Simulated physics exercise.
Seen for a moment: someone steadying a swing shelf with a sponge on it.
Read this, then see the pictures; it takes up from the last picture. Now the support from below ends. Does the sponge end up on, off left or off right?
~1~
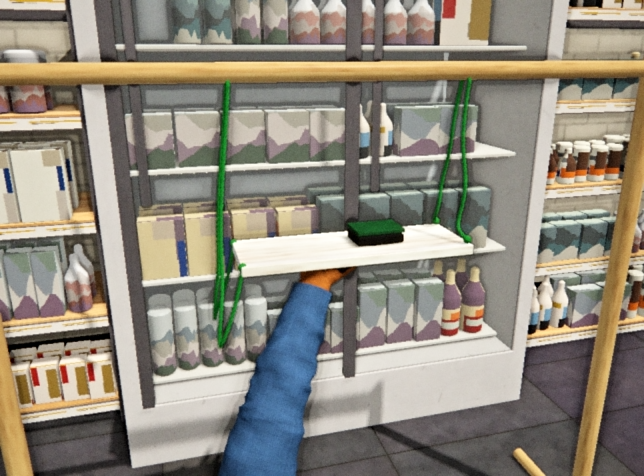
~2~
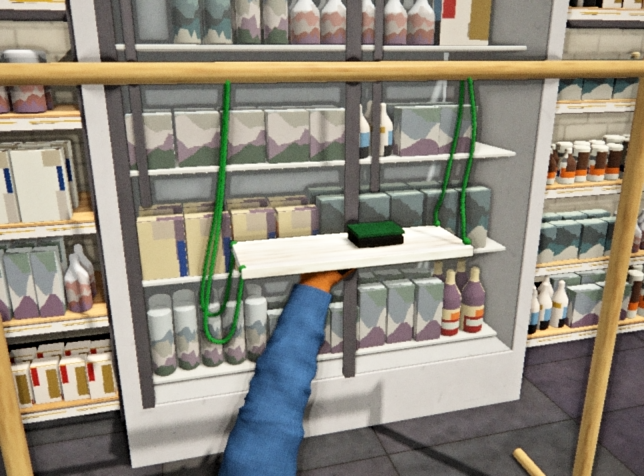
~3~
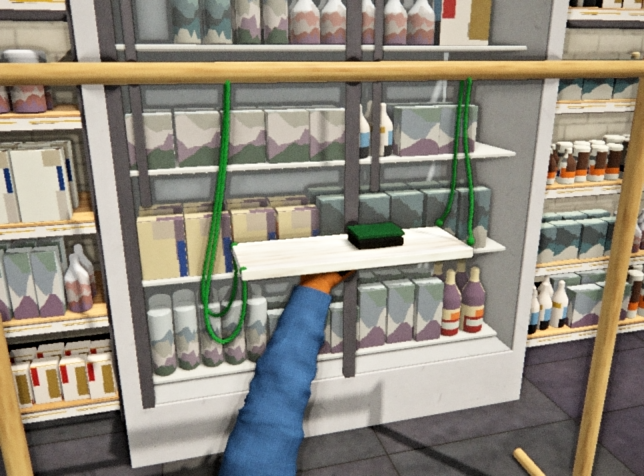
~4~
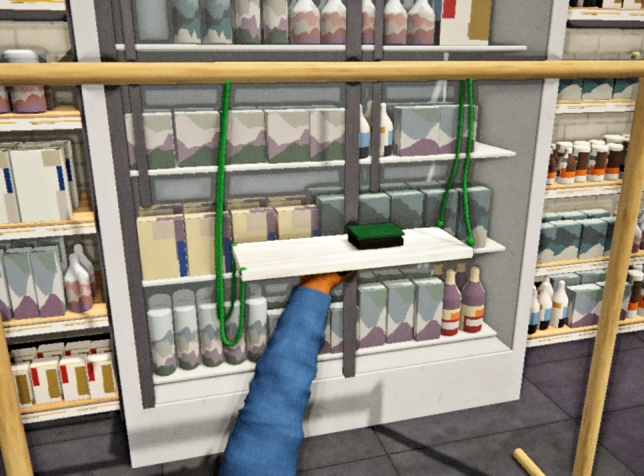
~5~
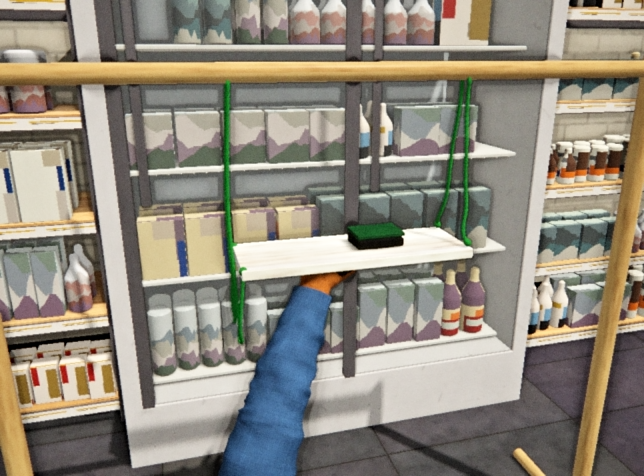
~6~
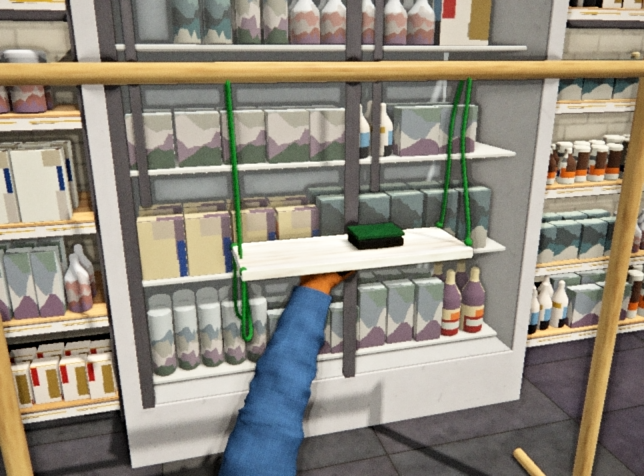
Off left.
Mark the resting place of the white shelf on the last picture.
It ends at (385, 313).
Then, 0.60 s past the final frame, board tipped 41° down to the left; sponge falling near (175, 427).
Then, 1.22 s past the final frame, board tipped 39° down to the left; sponge on the floor.
When it is over, board tipped 40° down to the left; sponge on the floor. The sponge falls from the left end.
